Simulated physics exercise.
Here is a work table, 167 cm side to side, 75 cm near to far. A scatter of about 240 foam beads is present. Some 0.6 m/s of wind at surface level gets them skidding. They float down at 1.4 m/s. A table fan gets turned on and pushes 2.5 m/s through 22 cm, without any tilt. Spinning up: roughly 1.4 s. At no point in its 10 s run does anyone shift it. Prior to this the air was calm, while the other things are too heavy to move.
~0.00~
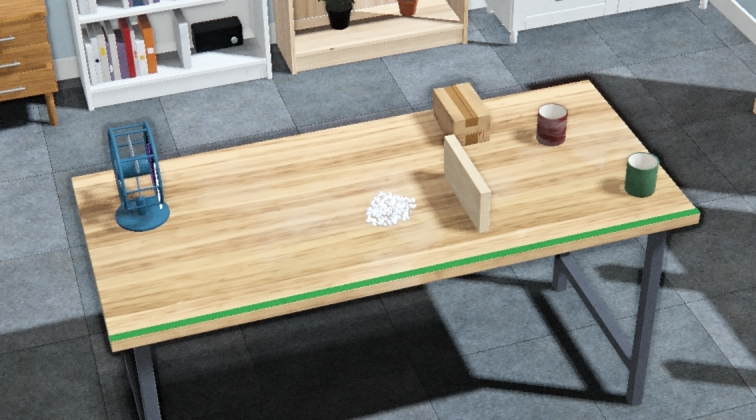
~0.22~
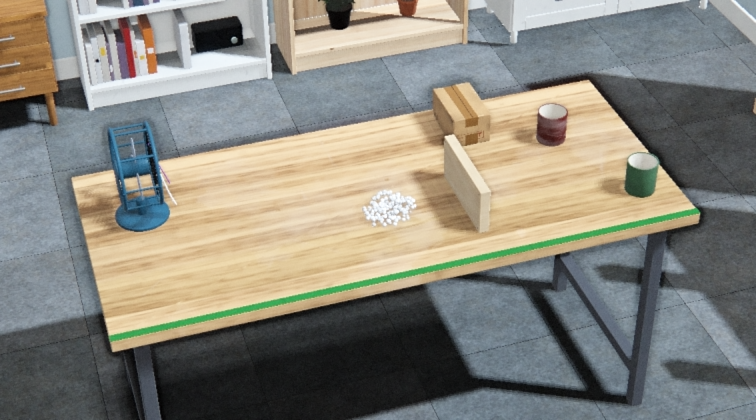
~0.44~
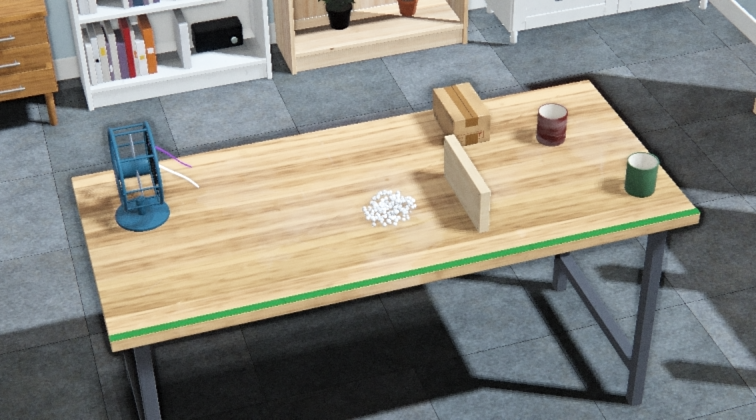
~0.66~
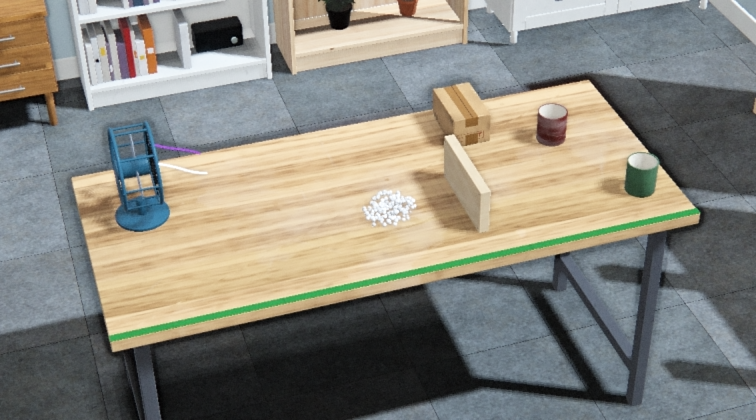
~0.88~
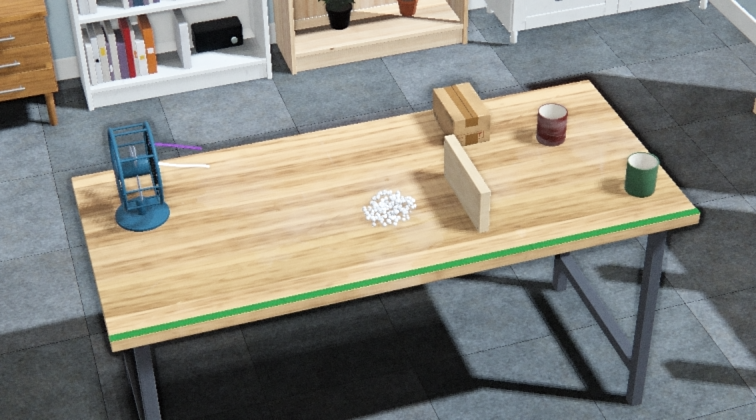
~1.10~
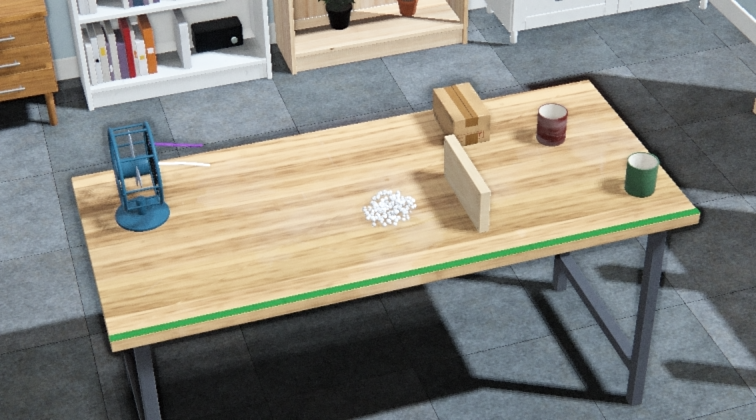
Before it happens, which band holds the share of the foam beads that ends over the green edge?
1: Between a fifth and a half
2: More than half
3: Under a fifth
2.
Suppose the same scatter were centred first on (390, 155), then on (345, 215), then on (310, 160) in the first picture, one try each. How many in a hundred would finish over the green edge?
First try near 0 %, second near 60 %, third near 0 %.
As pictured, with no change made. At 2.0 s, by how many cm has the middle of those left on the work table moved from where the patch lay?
It comes to near 25 cm.
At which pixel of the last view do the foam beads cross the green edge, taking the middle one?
The middle of the crossings lies near (477, 262) in the last picture.
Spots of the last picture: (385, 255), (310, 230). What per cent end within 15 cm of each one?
First spot about 20 %, second about 0 %.
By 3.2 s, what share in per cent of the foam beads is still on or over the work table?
Roughly 25 per cent.
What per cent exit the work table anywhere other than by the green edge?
I would put it at around 0 per cent.
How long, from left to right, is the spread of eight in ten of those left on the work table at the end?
About 10 cm.
After 2.0 s, 94 % are on the move or not yet settled, 26 % are over the green edge; the middle of those still in play is near (467, 250).
After 3.2 s, 6 % are on the move or not yet settled, 75 % are over the green edge; the middle of those still in play is near (408, 246).
After 5.5 s, 4 % are on the move or not yet settled, 77 % are over the green edge; the middle of those still in play is near (404, 244).
After 10.0 s, at the end, 77 % are over the green edge; the middle of those still in play is near (404, 244).
